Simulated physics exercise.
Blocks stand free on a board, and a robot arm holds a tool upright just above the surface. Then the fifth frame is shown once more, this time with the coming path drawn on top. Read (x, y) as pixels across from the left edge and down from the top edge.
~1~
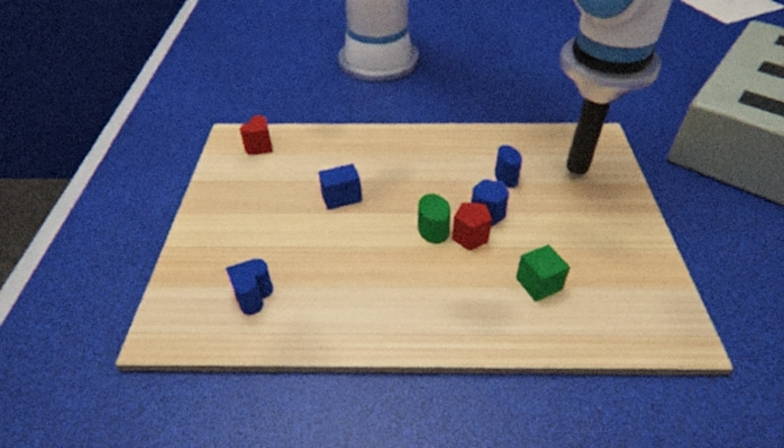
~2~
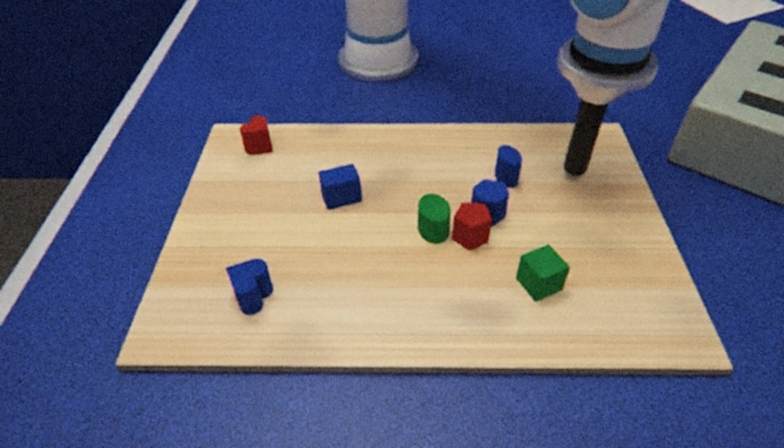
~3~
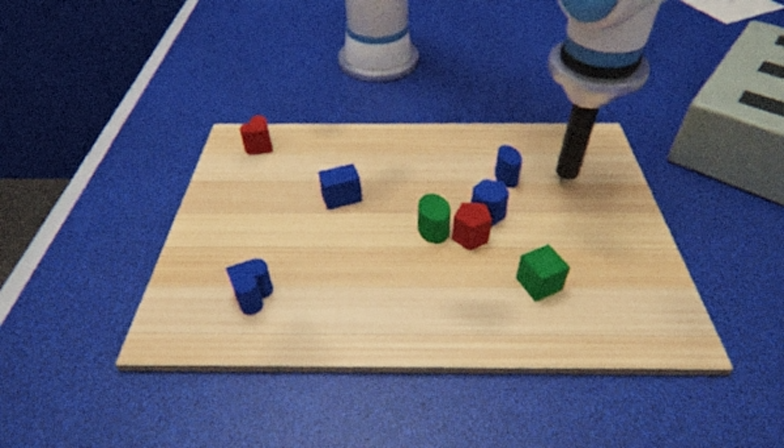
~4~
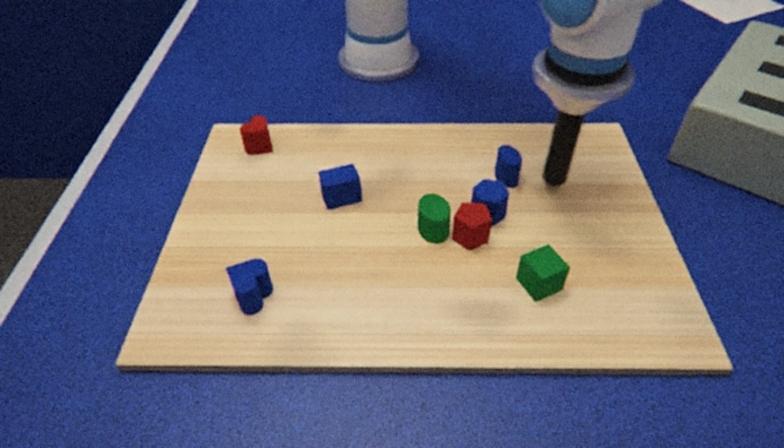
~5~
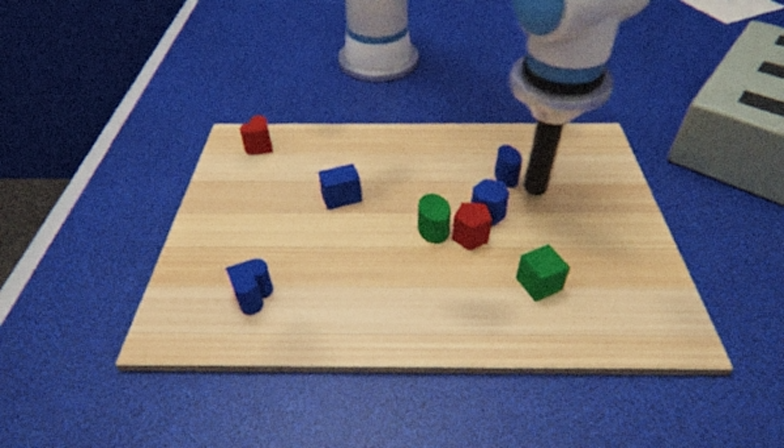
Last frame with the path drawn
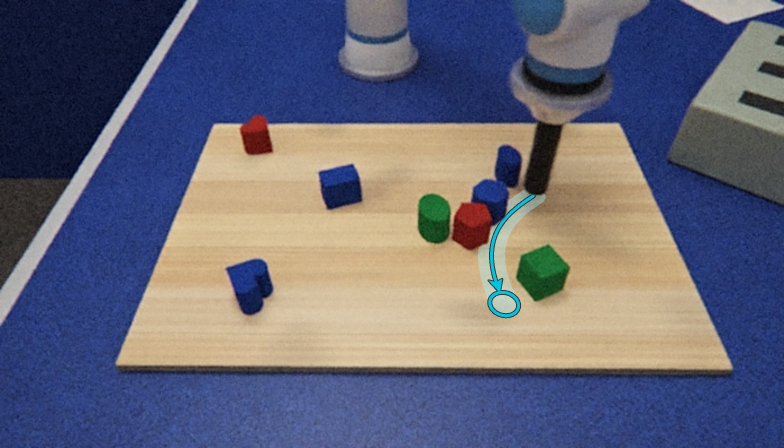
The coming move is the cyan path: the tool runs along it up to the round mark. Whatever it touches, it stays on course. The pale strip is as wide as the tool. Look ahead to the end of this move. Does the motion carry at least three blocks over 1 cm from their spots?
It seems not.
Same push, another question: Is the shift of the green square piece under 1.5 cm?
Yes
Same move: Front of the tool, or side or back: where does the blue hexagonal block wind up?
I think it loses its spot in front.
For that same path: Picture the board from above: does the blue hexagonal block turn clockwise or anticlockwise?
In a top view, it turns clockwise.
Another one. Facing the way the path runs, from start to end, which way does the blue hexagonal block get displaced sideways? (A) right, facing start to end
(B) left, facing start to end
A - right, facing start to end.
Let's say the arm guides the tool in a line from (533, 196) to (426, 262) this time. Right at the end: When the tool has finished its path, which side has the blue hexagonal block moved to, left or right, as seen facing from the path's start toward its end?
Rightward.
Drawn move, from (533, 196) by way of (503, 221) and (492, 258) to (504, 304).
What follows on the original path. One third of the way, tool (505, 214); red pentagonal block (467, 216), turned 15° anticlockwise; blue hexagonal block (478, 192), turned 20° clockwise.
Two thirds of the way, tool (493, 251); green elliptical block (432, 207); red pentagonal block (463, 219); blue hexagonal block (475, 192), turned 25° clockwise.
At the end, tool (506, 297); green elliptical block (432, 207); red pentagonal block (463, 219); blue hexagonal block (475, 192), turned 25° clockwise; green square piece still.
